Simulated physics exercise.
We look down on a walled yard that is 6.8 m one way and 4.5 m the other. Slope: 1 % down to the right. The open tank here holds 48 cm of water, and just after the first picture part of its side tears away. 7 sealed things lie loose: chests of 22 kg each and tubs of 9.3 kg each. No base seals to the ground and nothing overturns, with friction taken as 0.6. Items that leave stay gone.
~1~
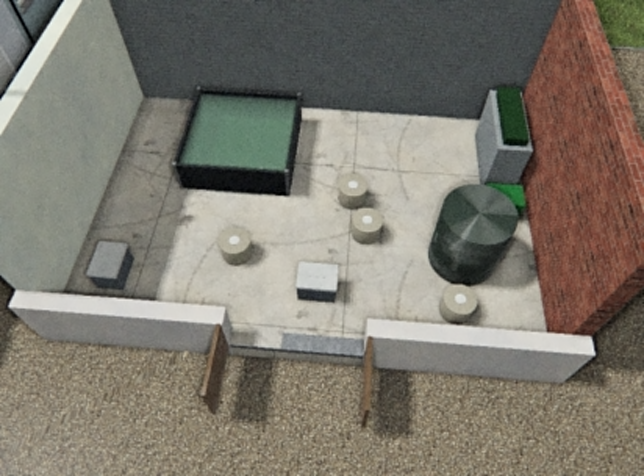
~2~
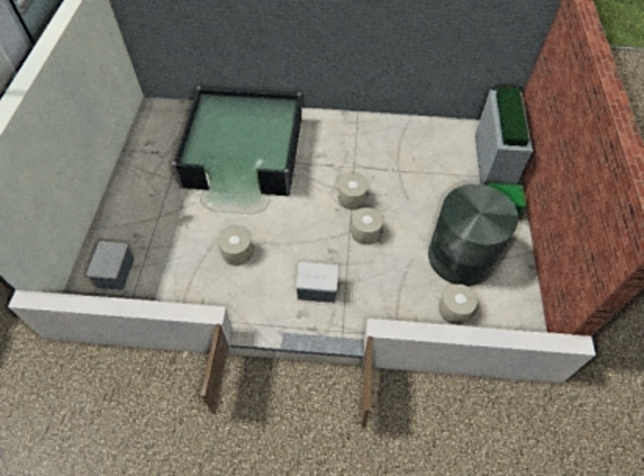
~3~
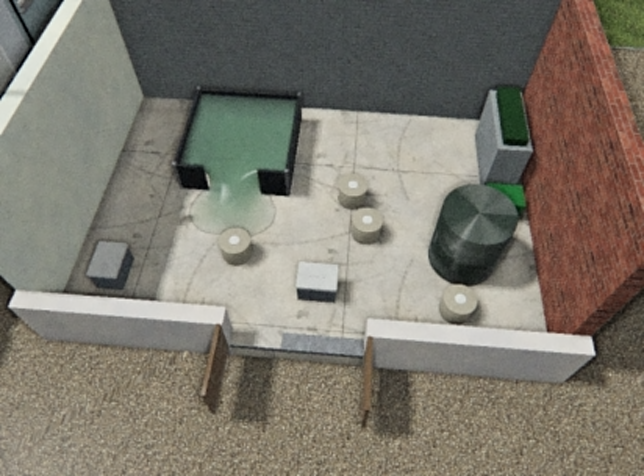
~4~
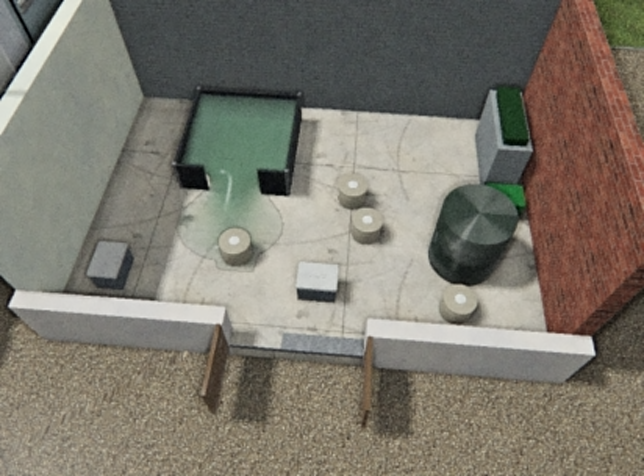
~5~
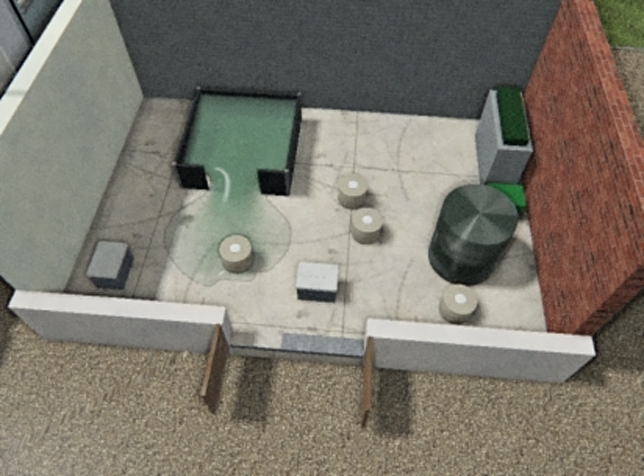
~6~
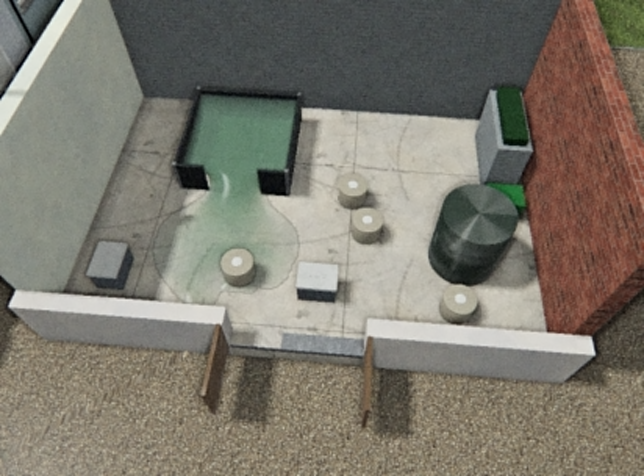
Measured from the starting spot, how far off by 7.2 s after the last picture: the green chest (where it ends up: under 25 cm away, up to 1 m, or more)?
The green chest remains almost where it was.
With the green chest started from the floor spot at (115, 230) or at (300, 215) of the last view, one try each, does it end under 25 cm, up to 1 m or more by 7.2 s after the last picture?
Results, in order: Displaced moderately, then essentially stationary.
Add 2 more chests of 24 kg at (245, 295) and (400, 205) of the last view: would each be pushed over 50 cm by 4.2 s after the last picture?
Well, the first one is higher and the other lower.
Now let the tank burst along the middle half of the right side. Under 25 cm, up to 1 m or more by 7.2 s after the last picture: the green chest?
Under that change, the green chest covers a big distance.
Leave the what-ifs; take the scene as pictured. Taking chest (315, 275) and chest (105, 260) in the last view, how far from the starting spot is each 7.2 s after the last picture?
The first ends 0 cm from its start, the second 80 cm.
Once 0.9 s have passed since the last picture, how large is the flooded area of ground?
That flooded area is roughly 10.0 m2.
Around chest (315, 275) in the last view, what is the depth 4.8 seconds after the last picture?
Roughly 3 cm.
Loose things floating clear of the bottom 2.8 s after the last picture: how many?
Total: 1.
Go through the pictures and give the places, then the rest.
The green chest at (506, 194), on the bottom; 2.9 m2 under water; 0 of 7 have shifted, in the first frame.
The green chest at (506, 194) rests on the ground; water covers 3.3 m2; 0 of 7 have shifted, in the second frame.
The green chest at (506, 194) rests on the ground; water covers 3.8 m2; 0 of 7 have shifted, in the third frame.
The green chest at (506, 194) rests on the ground; 4.4 m2 under water; 0 of 7 have shifted, in the fourth frame.
The green chest at (506, 194) rests on the ground; water covers 5.1 m2; 1 of 7 have shifted, in the fifth frame.
The green chest at (506, 194) rests on the ground; water covers 5.9 m2; 1 of 7 have shifted, in the sixth frame.
Then, 0.9 s after the last picture the green chest is near (506, 194), 0.0 m from its start, aground; 1 of 7 are out; 0 afloat.
Then, 2.8 s after the last picture the green chest is near (506, 194), 0.0 m from its start, aground; 1 of 7 are out; 1 afloat.
Then, 4.8 s after the last picture the green chest is near (506, 194), 0.0 m from its start, aground; 1 of 7 are out; 0 afloat.
Then, 7.2 s after the last picture the green chest is near (506, 194), 0.0 m from its start, aground; 1 of 7 are out; 0 afloat.
